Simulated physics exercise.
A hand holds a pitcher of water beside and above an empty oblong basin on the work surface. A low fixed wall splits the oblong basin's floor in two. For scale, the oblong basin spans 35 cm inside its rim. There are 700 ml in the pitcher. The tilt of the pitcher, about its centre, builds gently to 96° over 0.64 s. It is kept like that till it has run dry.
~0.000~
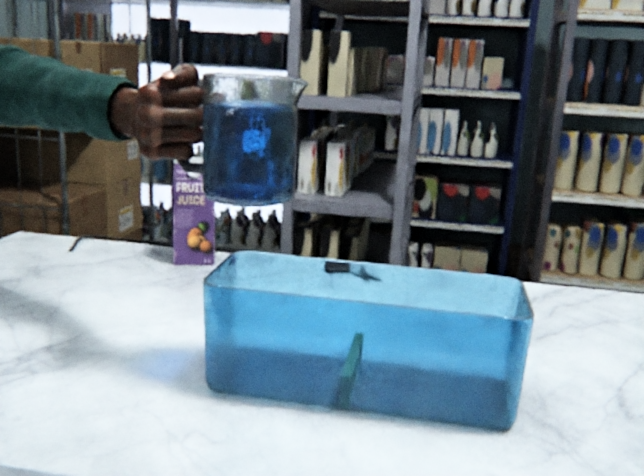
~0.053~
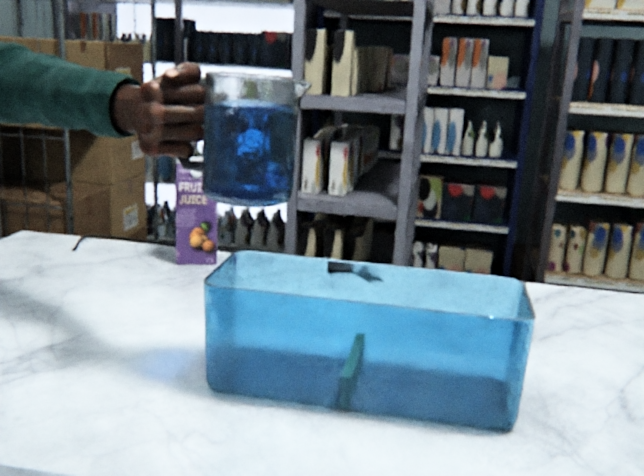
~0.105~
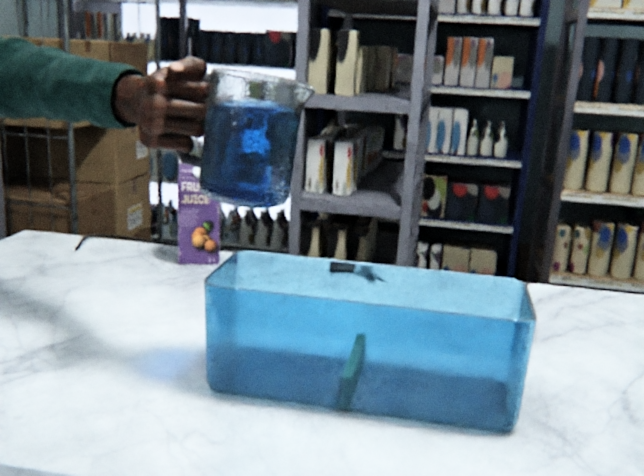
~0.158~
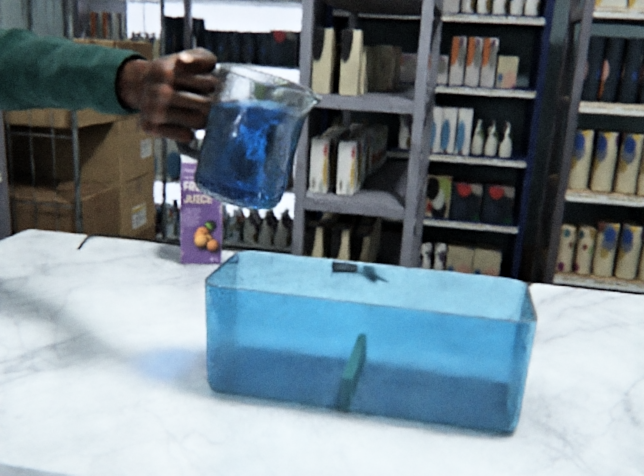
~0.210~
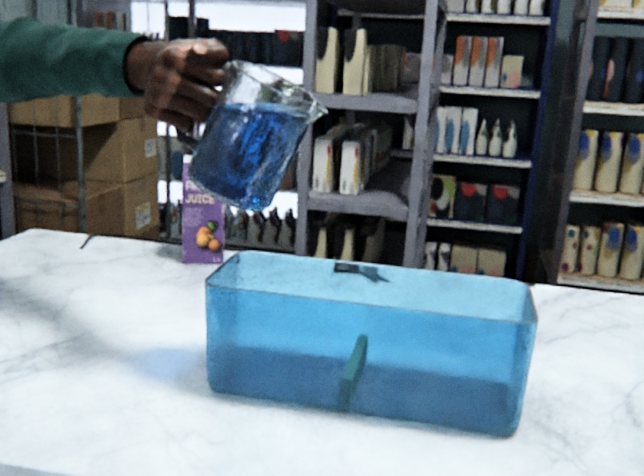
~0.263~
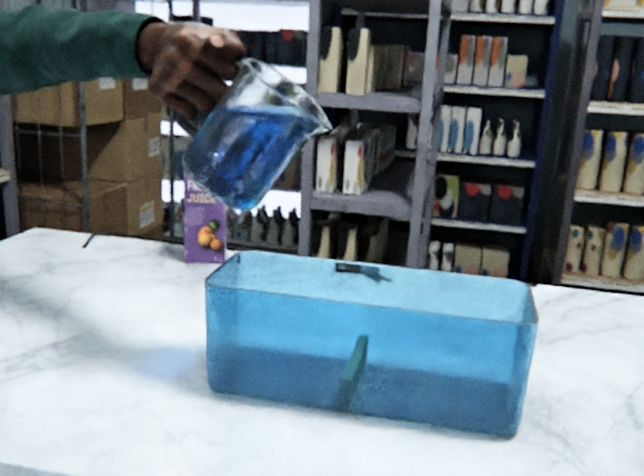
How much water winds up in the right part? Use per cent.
Roughly 88 per cent is past the wall.
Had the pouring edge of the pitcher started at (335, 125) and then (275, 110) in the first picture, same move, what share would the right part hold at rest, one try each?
In turn about 95 and 20 per cent.
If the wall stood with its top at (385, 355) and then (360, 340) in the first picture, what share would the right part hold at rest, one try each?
In turn about 30 and 85 per cent.
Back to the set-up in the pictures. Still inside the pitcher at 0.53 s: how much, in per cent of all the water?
Some 74 per cent.
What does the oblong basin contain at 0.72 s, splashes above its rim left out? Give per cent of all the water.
About 44 per cent.
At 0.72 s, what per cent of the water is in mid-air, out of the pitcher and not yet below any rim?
Near 22 in a hundred.
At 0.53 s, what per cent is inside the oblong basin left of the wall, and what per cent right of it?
Near 0 on the left, 5 on the right.
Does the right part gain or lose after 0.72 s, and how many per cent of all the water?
It goes up by about 44.
After 0.53 s the tilt is 89° and 73 per cent is still to pour, 0 is left of the wall and 5 right of it.
After 0.72 s the tilt is 96° and 33 per cent is still to pour, 1 is left of the wall and 43 right of it.
After 0.92 s the tilt is 96° and 13 per cent is still to pour, 3 is left of the wall and 75 right of it.
After 1.14 s the tilt is 96° and 5 per cent is still to pour, 5 is left of the wall and 86 right of it.
In the end 11 per cent lies left of the wall, 88 right of it and 1 outside.
